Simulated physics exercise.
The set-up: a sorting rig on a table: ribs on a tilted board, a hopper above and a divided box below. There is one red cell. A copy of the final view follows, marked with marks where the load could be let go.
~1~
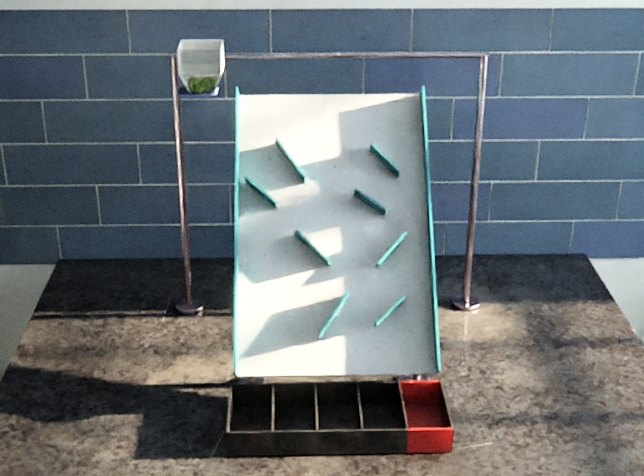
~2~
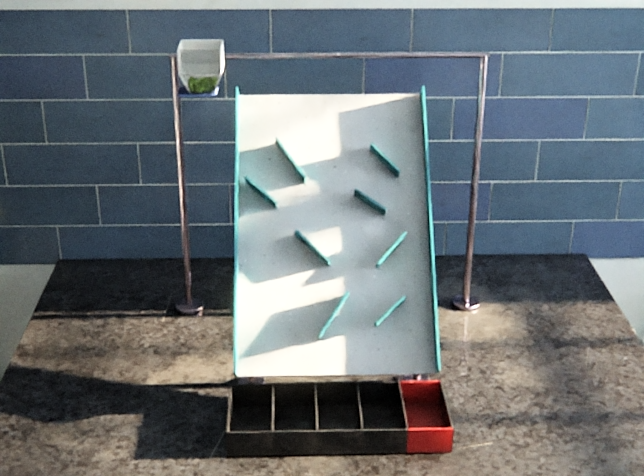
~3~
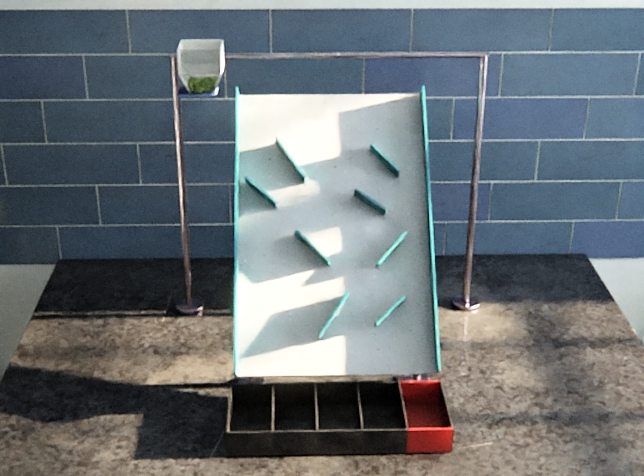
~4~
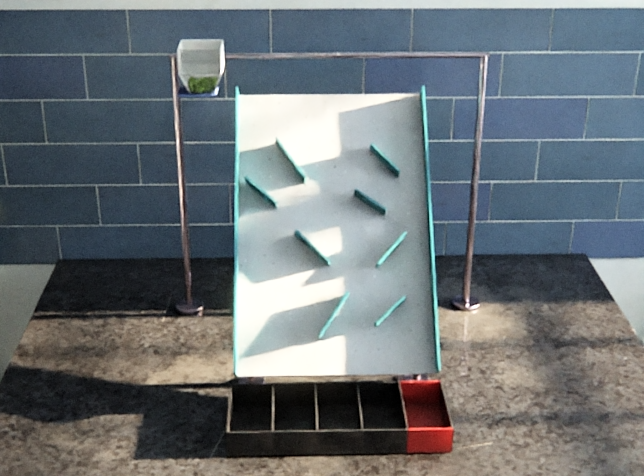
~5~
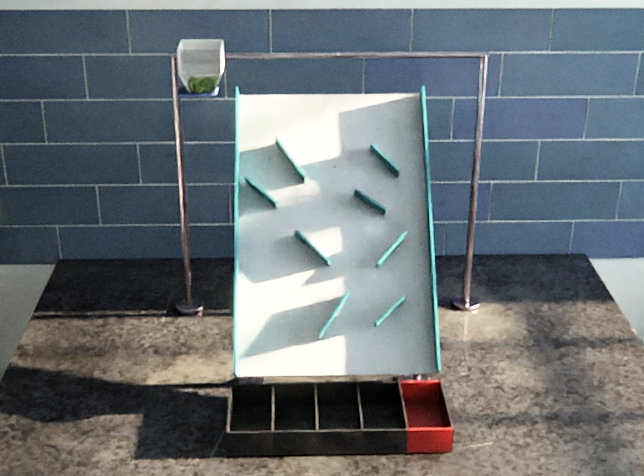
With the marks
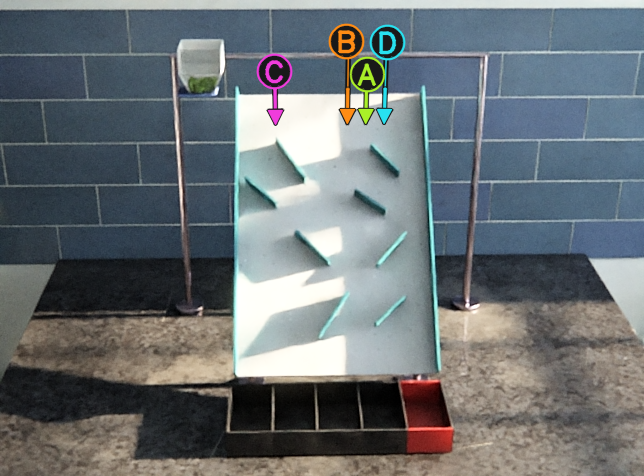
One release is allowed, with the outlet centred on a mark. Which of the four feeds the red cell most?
D works best here.
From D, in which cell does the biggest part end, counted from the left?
The fifth.
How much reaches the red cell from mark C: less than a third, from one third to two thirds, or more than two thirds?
Less than a third.
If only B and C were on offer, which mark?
B.
On the marked copy, mark A meets the board at (365, 118); mark B meets the board at (347, 118); mark C meets the board at (275, 119); mark D meets the board at (384, 118).
With A, about half in the red cell, about a third in other cells, a small part outside the box.
With B, about a third in the red cell, about two thirds in other cells, a stray few outside the box.
With C, none in the red cell, nearly all in other cells.
With D, most in the red cell, a small part in other cells, a small part outside the box.
